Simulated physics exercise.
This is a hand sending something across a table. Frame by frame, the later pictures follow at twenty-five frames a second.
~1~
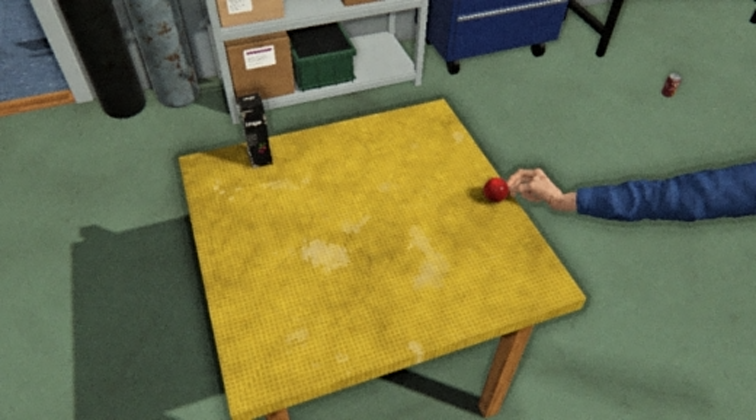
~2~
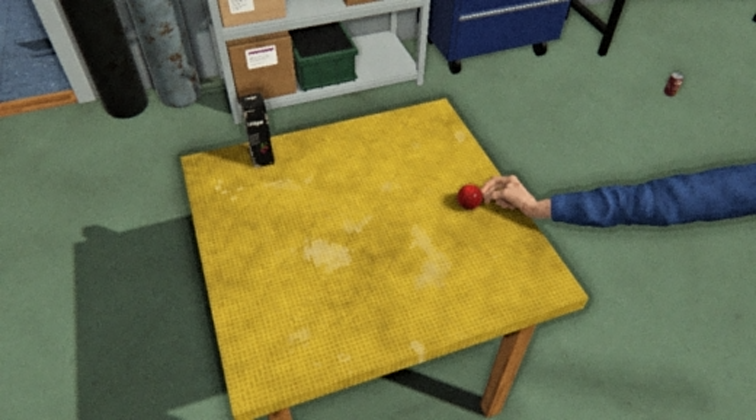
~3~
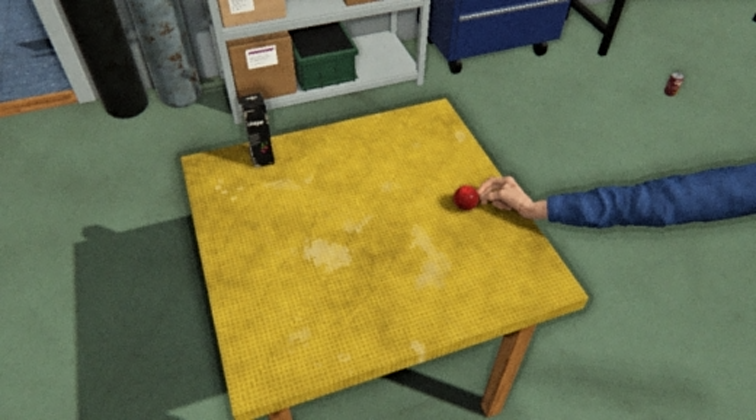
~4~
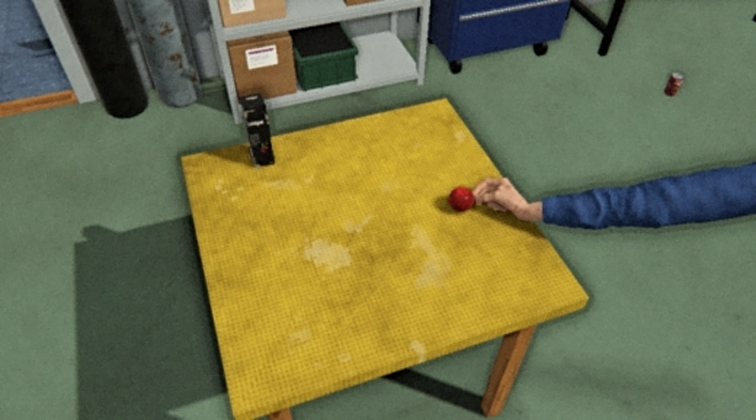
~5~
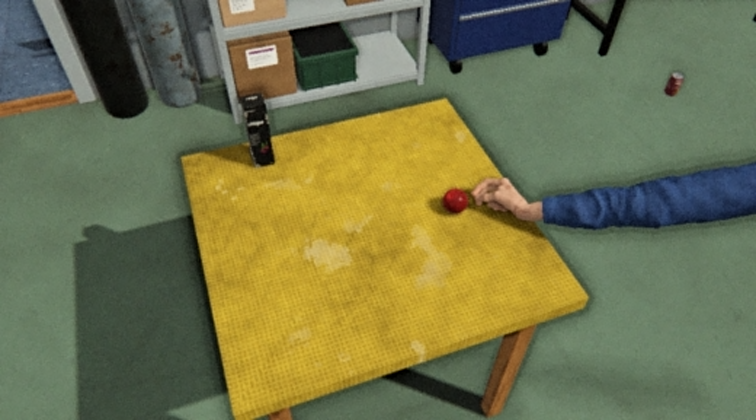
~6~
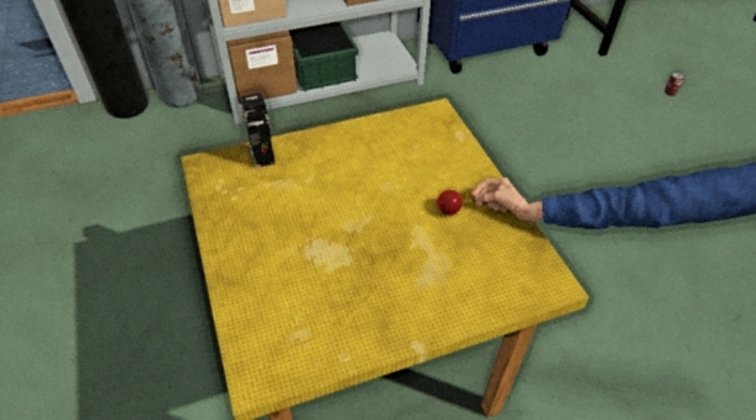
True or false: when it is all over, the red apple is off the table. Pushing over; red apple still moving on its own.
False.
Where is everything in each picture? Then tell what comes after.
In the first frame, under the hand; red apple (496, 190).
In the second frame, under the hand; red apple (470, 197).
In the third frame, under the hand; red apple (466, 198).
In the fourth frame, red apple (461, 199).
In the fifth frame, red apple (455, 201) shifted a little.
In the sixth frame, red apple (450, 203) shifted a little.
Then, 0.20 s on from there, red apple shifted well along near (422, 210).
Then, 0.60 s on from there, red apple shifted well along near (377, 222).
Then, 1.00 s on from there, red apple shifted well along near (345, 231).
In the end, moved from the start, red apple. At the end, from the last picture's camera, red apple near (323, 236).
